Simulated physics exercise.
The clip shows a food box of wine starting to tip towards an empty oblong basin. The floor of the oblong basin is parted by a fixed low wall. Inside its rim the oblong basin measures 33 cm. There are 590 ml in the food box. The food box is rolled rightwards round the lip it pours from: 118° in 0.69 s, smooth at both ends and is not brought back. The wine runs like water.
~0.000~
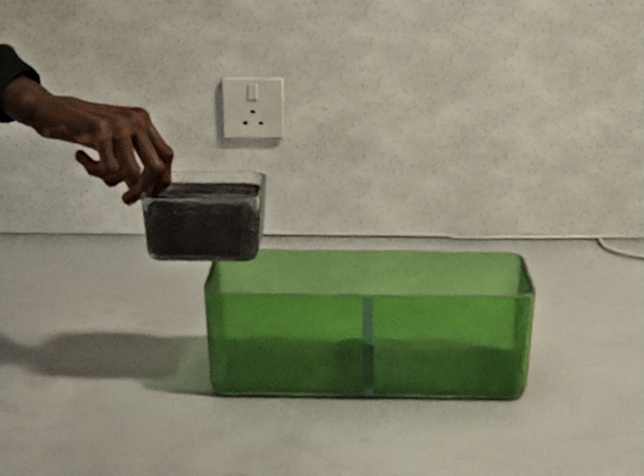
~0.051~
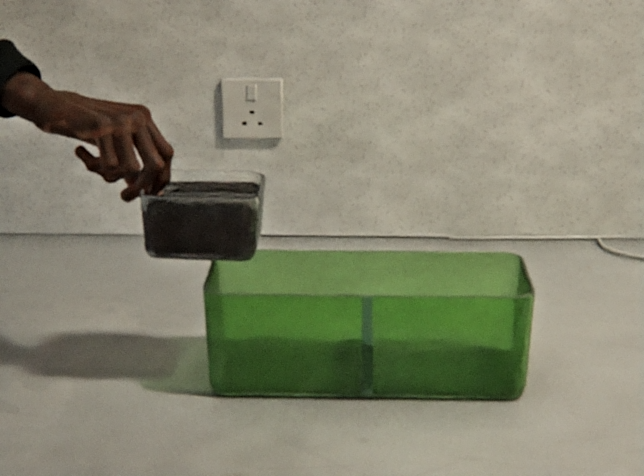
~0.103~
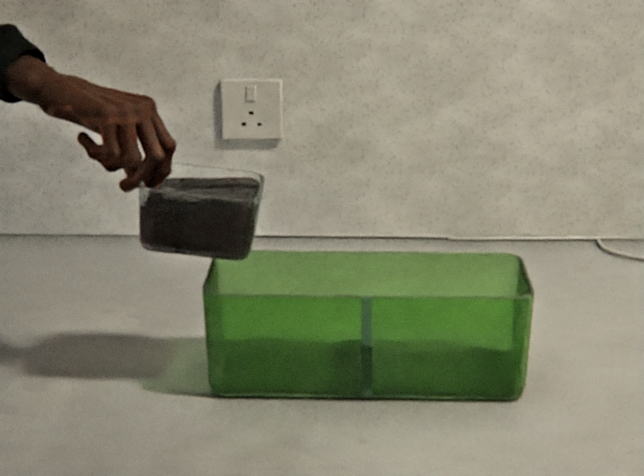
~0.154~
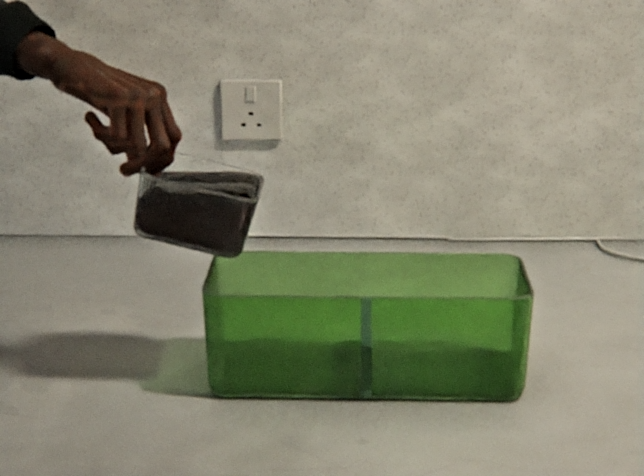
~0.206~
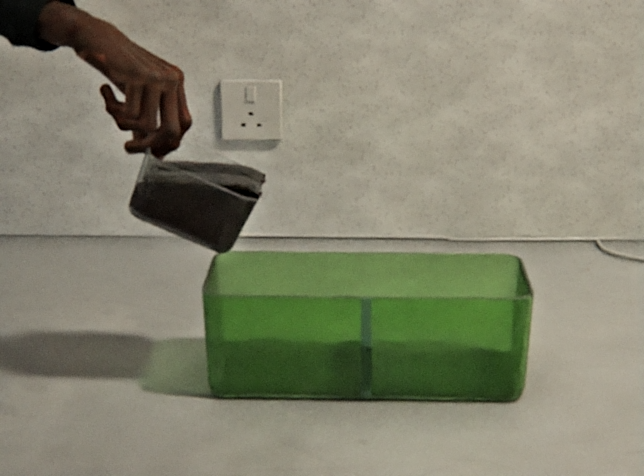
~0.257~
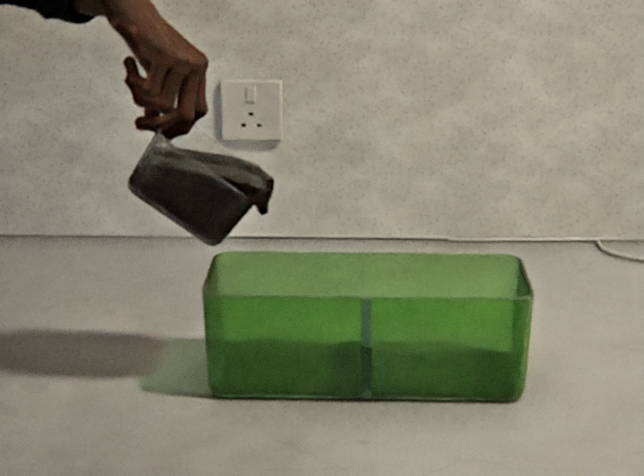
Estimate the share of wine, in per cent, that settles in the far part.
Roughly 36 per cent is past the wall.
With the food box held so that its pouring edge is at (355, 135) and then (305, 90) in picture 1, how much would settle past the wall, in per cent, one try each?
In turn about 90 and 80 per cent.
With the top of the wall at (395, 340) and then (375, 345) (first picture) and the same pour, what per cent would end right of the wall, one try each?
In turn about 20 and 40 per cent.
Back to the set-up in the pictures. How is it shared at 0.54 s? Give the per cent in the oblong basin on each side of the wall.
Near 28 on the left, 0 on the right.
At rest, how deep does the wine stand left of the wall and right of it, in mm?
Left about 18 mm, right about 10 mm.
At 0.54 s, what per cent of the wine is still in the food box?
About 20 per cent.
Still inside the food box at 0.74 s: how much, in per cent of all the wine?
Some 0 per cent.
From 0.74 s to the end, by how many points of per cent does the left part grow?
About 5 per cent.
By 0.54 s the tilt is 104° and 20 per cent is still to pour, 29 is left of the wall and 0 right of it.
By 0.74 s the tilt is 118° and 0 per cent is still to pour, 57 is left of the wall and 39 right of it.
By 0.96 s the tilt is 118° and 0 per cent is still to pour, 61 is left of the wall and 36 right of it.
By 1.19 s the tilt is 118° and 0 per cent is still to pour, 62 is left of the wall and 36 right of it.
At rest 62 per cent lies left of the wall, 36 right of it and 2 outside.
